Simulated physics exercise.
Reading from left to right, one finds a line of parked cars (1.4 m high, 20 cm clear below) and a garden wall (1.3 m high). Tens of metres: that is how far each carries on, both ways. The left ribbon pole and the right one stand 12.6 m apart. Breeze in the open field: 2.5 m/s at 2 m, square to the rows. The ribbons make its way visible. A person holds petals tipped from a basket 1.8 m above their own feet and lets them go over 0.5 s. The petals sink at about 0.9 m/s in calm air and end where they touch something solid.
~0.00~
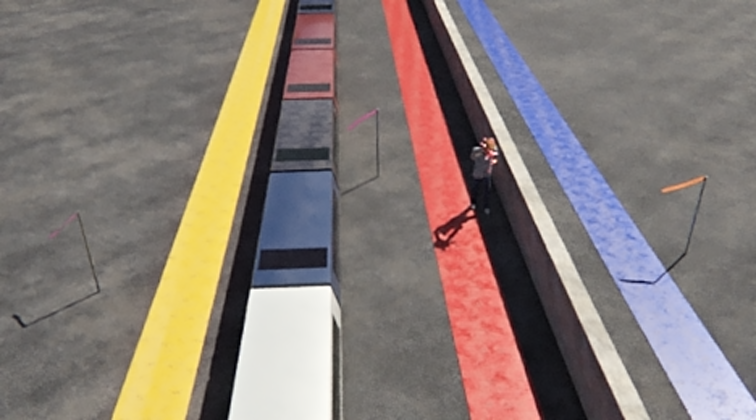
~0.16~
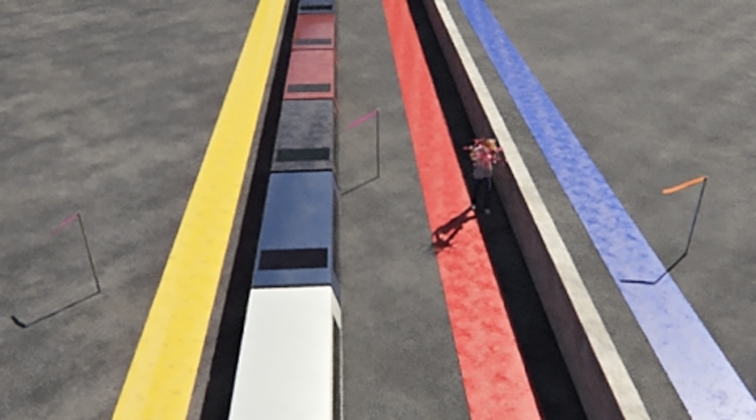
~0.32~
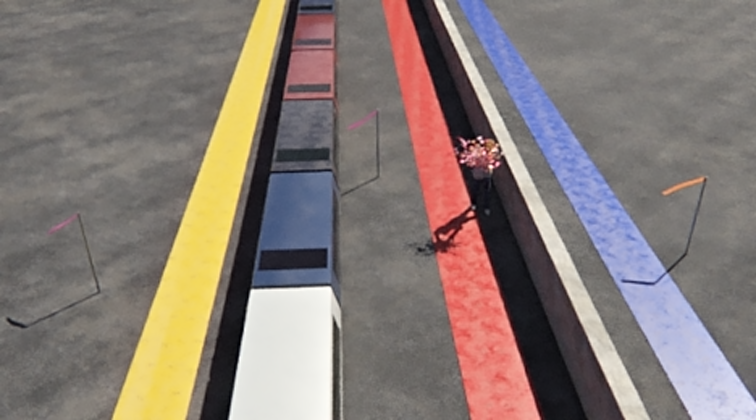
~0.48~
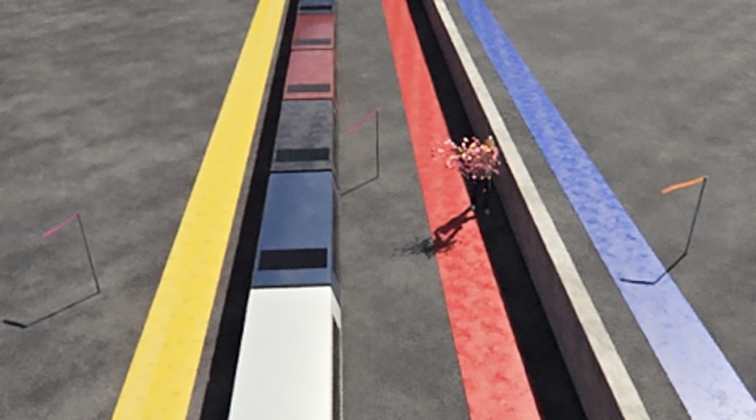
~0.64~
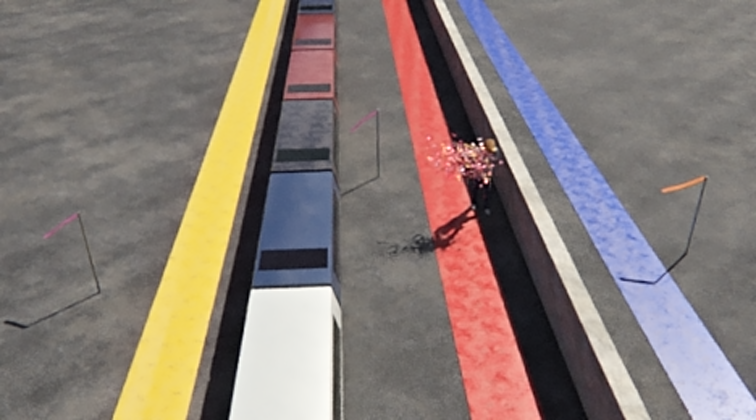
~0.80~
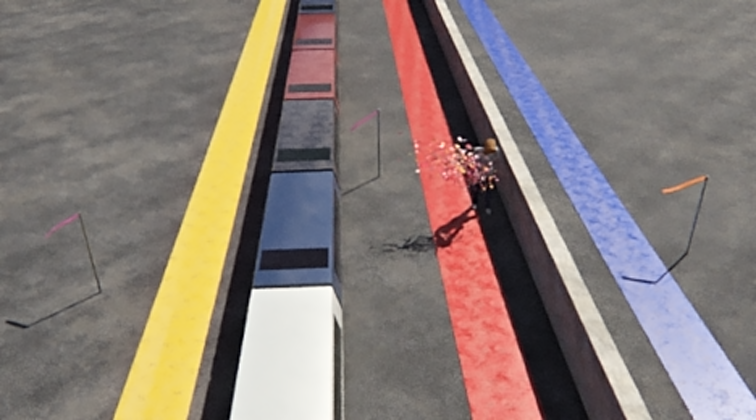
At first, a person stands beside a low wall, near a red strip, holding a small bunch of pink petals close, with parked cars to the left. Then the petals leave the person and spread into a loose cloud drifting left over the red strip, while ribbons on thin poles stream leftward.
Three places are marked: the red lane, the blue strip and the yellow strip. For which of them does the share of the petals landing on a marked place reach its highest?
I would say red.
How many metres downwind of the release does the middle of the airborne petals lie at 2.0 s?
I'd put it near 1.0 metres.
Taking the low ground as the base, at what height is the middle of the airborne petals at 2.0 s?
0.8 m.
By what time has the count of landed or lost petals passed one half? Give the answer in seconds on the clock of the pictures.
Near 2.8 s.
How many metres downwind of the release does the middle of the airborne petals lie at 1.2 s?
It works out to about 1.0 m.
After 1.2 s, 0 % lies on the yellow strip, 0 % on the blue strip and 0 % on the red lane; 0 % has touched down or left; the middle of what still flies is 1.2 m above the low ground, near (453, 179).
After 2.0 s, 0 % lies on the yellow strip, 0 % on the blue strip and 10 % on the red lane; 14 % has touched down or left; the middle of what still flies is 0.7 m above the low ground, near (449, 196).
After 3.5 s, 0 % lies on the yellow strip, 0 % on the blue strip and 59 % on the red lane; 80 % has touched down or left; the middle of what still flies is 0.4 m above the low ground, near (439, 211).
After 8.0 s, 0 % lies on the yellow strip, 0 % on the blue strip and 75 % on the red lane; 100 % has touched down or left.
After 45.0 s, 0 % lies on the yellow strip, 0 % on the blue strip and 75 % on the red lane; 100 % has touched down or left.
